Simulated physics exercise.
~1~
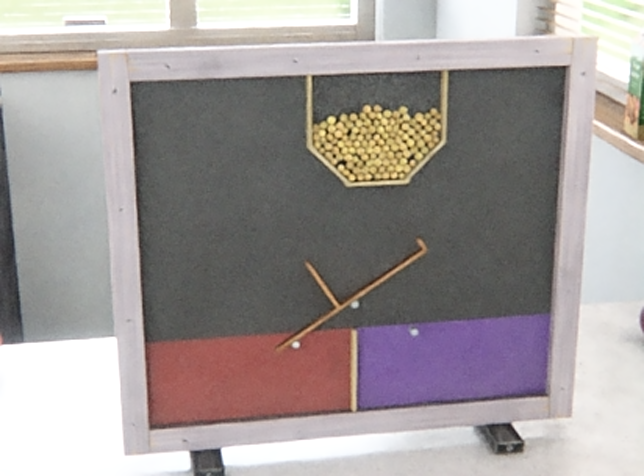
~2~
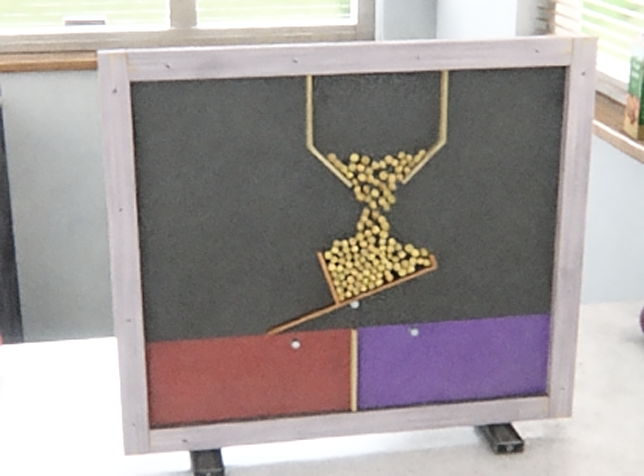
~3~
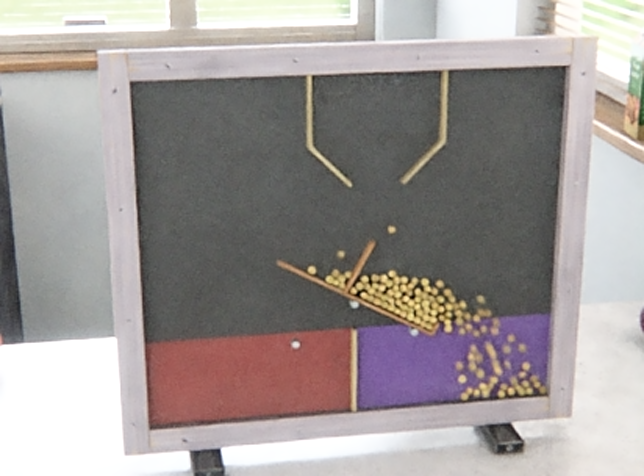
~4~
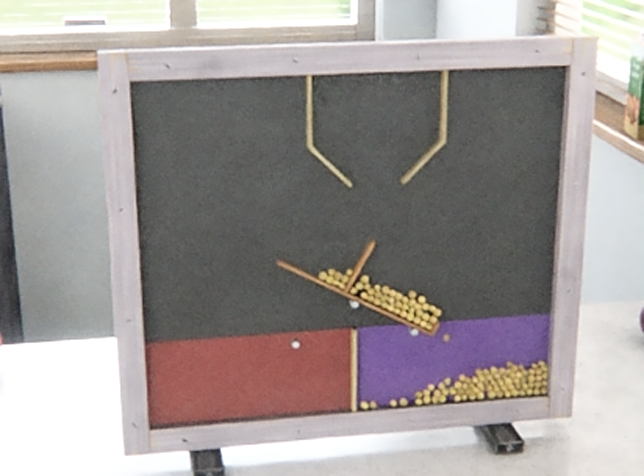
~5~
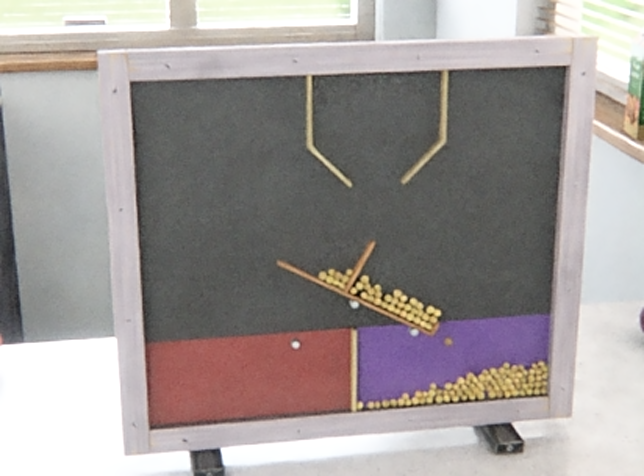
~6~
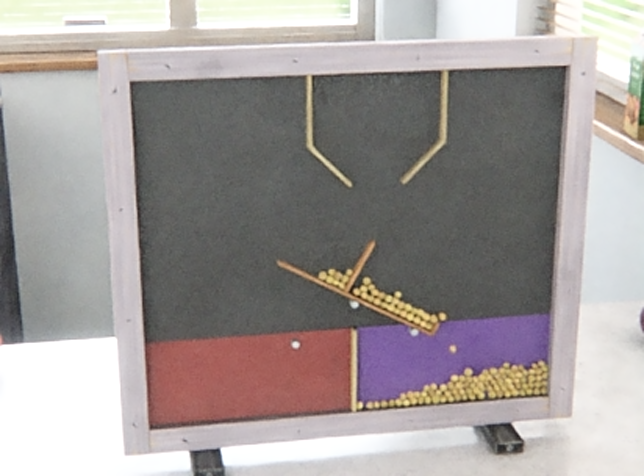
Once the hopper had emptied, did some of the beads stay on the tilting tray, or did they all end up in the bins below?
Some of the beads stayed on the tray, which came to rest leaning down to the right. Most of them ended up in the purple bin, and the red bin was left empty.
